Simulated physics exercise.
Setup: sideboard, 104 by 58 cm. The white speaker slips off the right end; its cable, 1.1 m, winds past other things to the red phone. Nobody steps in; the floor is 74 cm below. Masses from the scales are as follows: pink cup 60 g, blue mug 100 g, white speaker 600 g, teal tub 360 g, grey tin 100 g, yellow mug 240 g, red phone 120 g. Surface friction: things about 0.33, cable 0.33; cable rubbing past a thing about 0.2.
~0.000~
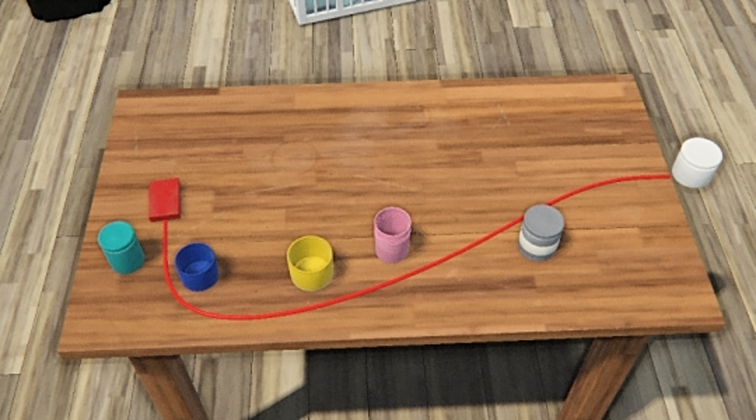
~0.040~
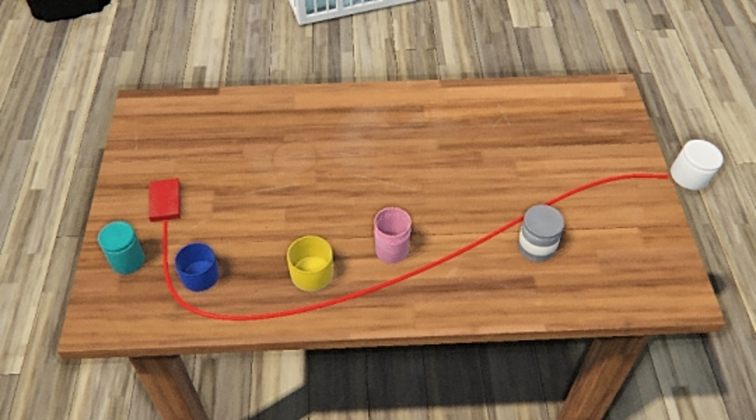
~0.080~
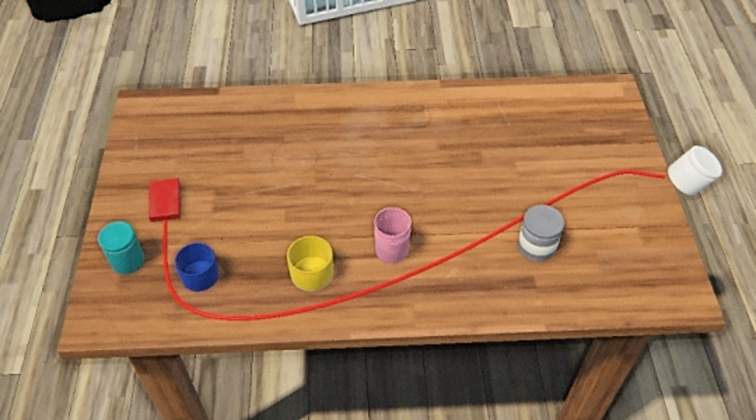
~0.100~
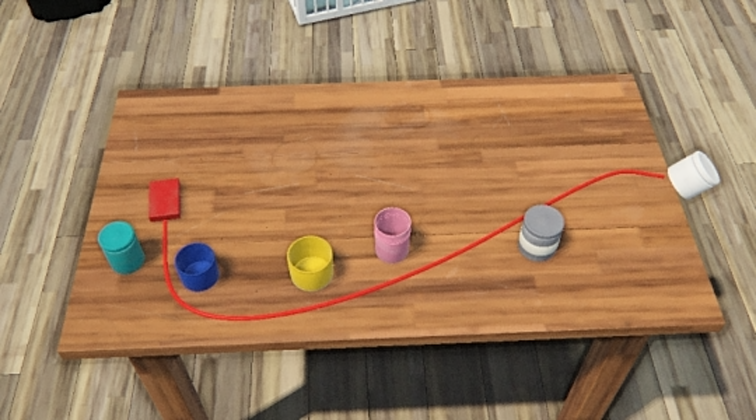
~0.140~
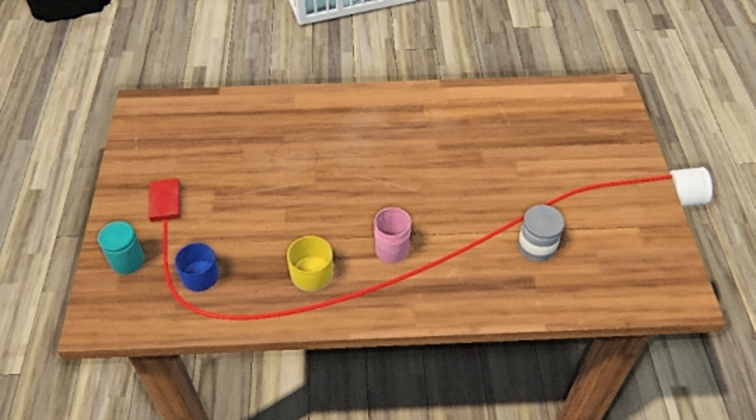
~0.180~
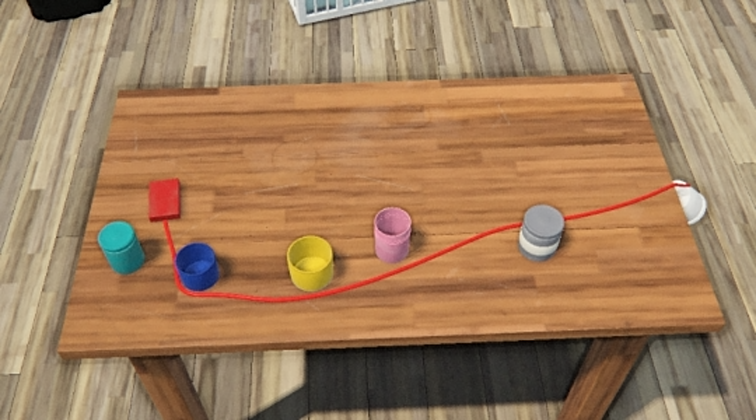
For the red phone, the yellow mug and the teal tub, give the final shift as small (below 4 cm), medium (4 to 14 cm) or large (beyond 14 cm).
Shifts - the red phone large, the yellow mug medium, the teal tub small.
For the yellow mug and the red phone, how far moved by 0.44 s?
At that time the yellow mug has gone 6 cm and the red phone 35 cm.
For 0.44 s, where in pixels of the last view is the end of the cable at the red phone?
Estimated pixel: (330, 294).
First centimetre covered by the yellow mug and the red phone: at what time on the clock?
The yellow mug at 0.30 seconds and the red phone at 0.22 seconds.
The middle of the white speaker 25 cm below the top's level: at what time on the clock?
Near 0.30 seconds.
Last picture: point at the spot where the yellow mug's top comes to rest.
Check near (324, 218) - that's where it comes to rest.
At 0.4 s, the cable's tail end at (330, 294); red phone 33 cm off its start, yellow mug 7 cm off its start, blue mug 22 cm off its start.
At 0.7 s, the cable's tail end at (671, 305); red phone over the edge, yellow mug 7 cm off its start, blue mug 26 cm off its start.
At 0.9 s, the cable has left the top; red phone over the edge, yellow mug 7 cm off its start at (324, 218), grey tin over the edge.
At 1.2 s, the cable has left the top; red phone over the edge, yellow mug 7 cm off its start, grey tin over the edge.
At 2.4 s, the cable has left the top; red phone over the edge, yellow mug 7 cm off its start at (324, 218), teal tub 0 cm off its start at (116, 235), grey tin over the edge.
